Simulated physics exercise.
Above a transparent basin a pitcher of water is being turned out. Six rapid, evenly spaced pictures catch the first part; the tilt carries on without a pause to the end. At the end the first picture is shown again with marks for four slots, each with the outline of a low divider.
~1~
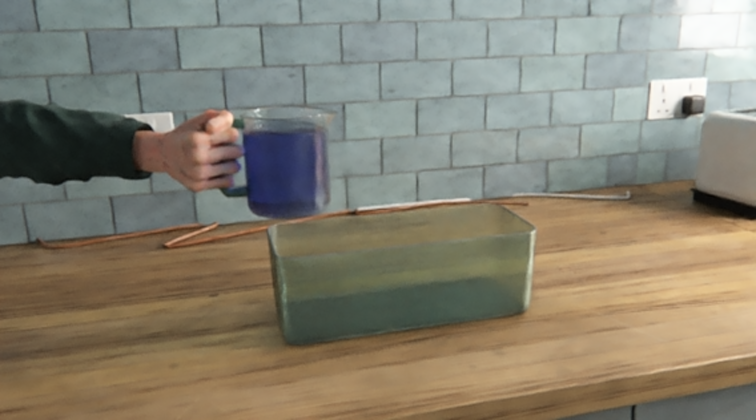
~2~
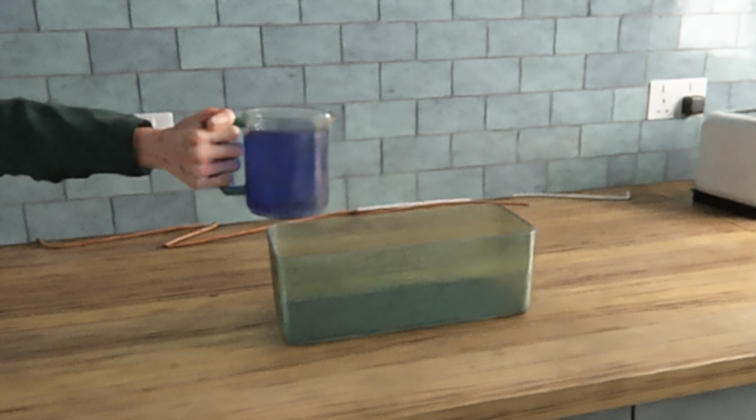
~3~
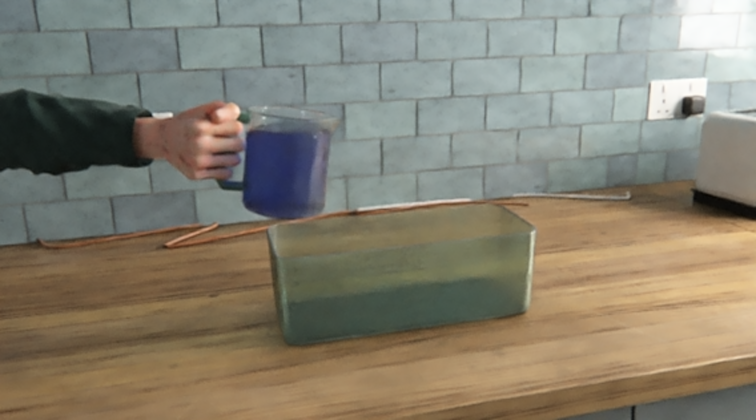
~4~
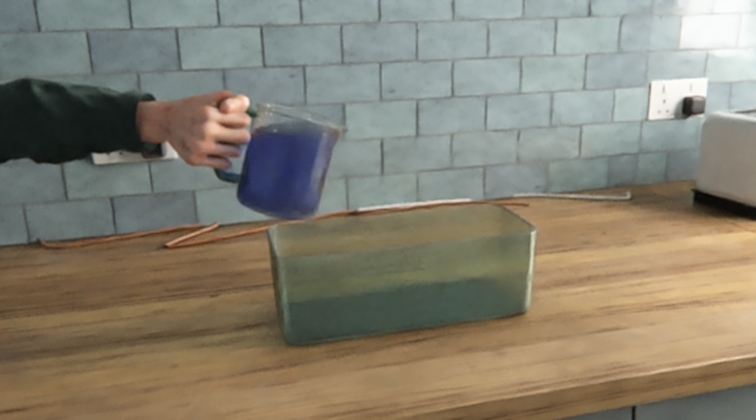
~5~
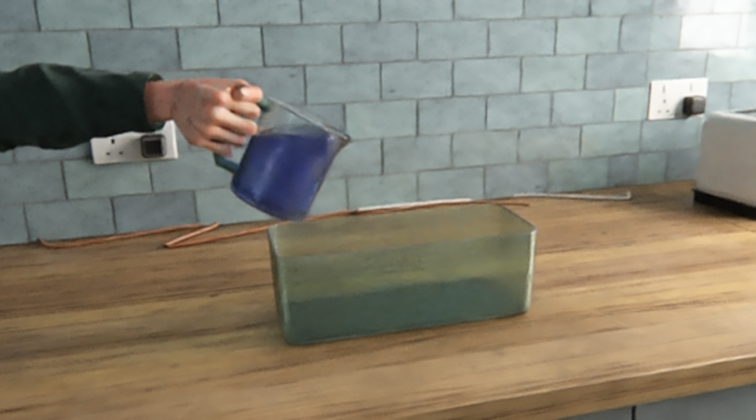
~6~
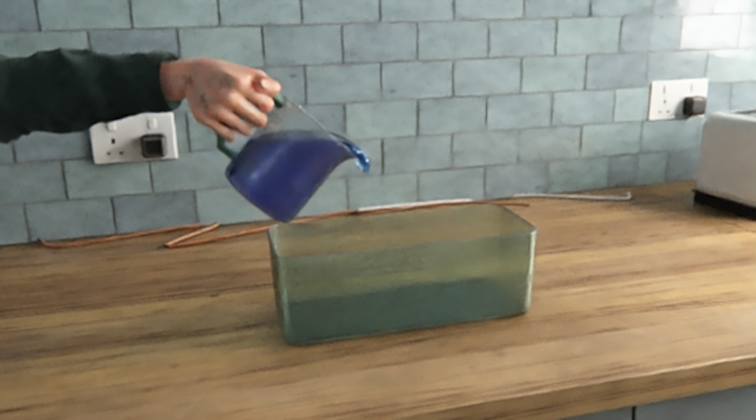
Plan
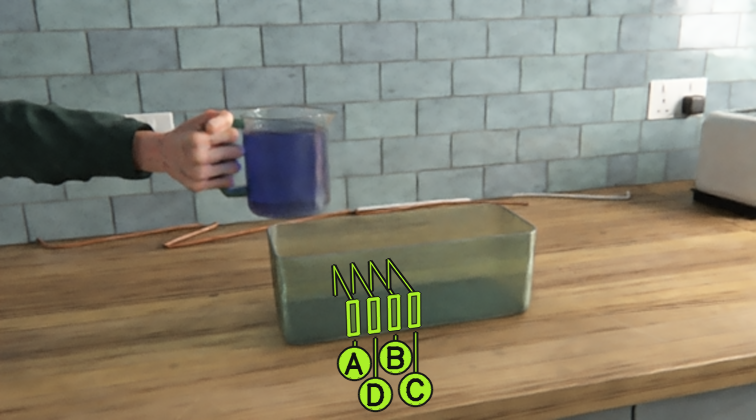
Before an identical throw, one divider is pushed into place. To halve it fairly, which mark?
Best: B.
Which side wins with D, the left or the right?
More ends on the right.
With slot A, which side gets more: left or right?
The right side.
On the marked copy, A at (354, 341); B at (395, 335); C at (415, 332); D at (375, 338).
With A, about 4 % ends left of the wall and 96 % right of it.
With B, about 45 % ends left of the wall and 53 % right of it.
With C, about 78 % ends left of the wall and 19 % right of it; 3 % is lost outside.
With D, about 21 % ends left of the wall and 79 % right of it.
